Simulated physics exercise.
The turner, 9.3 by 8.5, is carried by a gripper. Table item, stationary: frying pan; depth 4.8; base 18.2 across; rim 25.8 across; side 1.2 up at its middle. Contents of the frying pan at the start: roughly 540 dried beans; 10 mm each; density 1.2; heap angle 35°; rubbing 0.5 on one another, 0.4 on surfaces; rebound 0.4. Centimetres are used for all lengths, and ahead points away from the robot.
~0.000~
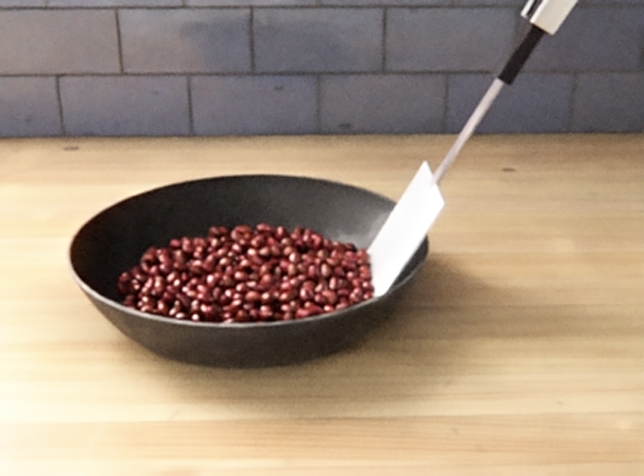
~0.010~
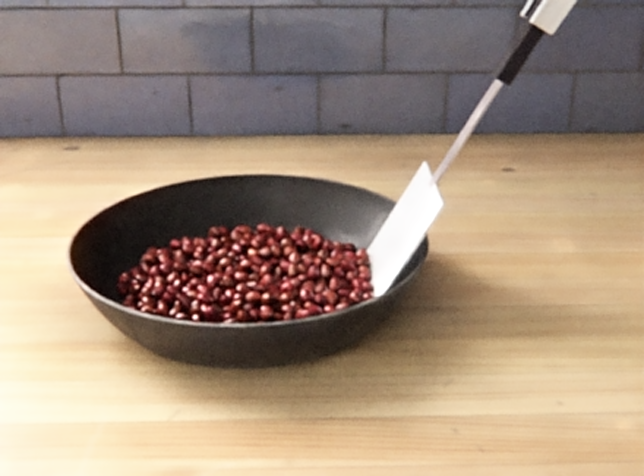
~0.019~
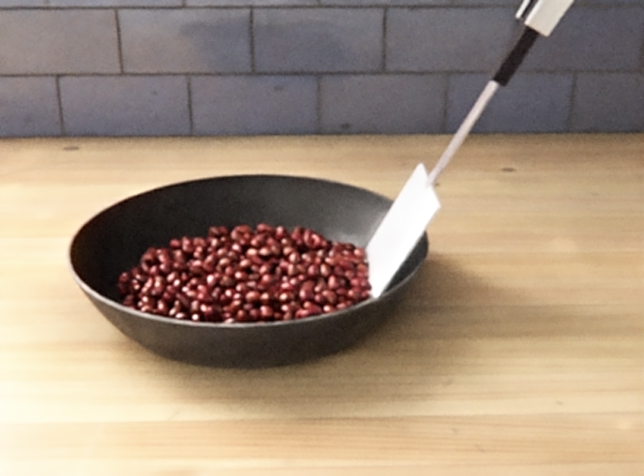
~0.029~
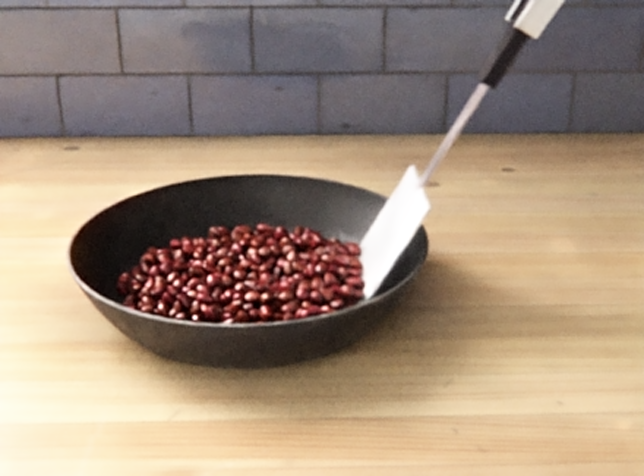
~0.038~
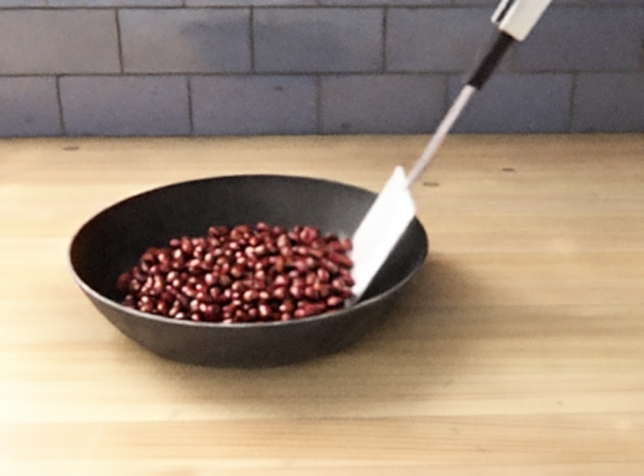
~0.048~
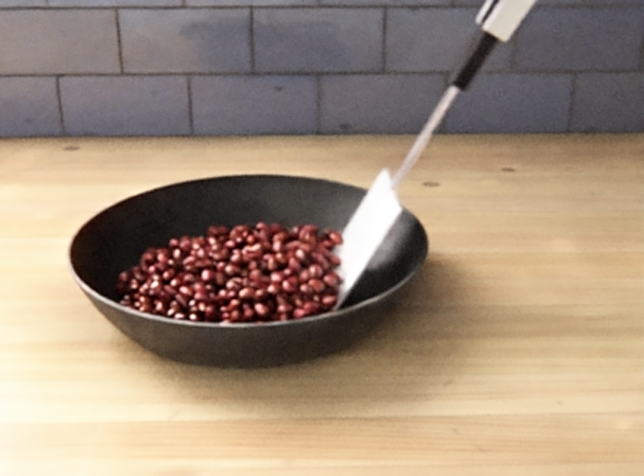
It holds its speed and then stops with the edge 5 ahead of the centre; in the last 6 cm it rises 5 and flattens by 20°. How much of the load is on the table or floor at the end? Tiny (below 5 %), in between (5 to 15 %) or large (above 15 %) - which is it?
In between, so 5 to 15 %.
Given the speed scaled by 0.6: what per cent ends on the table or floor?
Roughly 0 percent ends on the table or floor.
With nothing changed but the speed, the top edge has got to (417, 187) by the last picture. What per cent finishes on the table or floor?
0 %.
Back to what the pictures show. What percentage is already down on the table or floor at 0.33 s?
Around 8 %.
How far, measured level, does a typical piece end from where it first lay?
Distance: Near 3 cm.
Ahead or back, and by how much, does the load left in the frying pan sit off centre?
4.5 cm ahead.
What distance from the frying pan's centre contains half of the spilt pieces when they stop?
42 cm.
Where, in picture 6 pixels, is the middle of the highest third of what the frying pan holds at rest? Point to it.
Look near (148, 262).
By 0.08 s, sloping 61°, highest piece 6 above the table; 536 in the frying pan.
By 0.11 s, sloping 54°, highest piece 6 above the table; 536 in the frying pan.
By 0.33 s, sloping 41°, highest piece 4 above the table; 495 in the frying pan, 40 on the table or floor, 1 on the blade or in flight.
By 1.38 s, sloping 41°, highest piece 4 above the table; 495 in the frying pan, 41 on the table or floor.
Final count, 495 in the frying pan, 41 on the table or floor. That is 8 % on the table or floor.
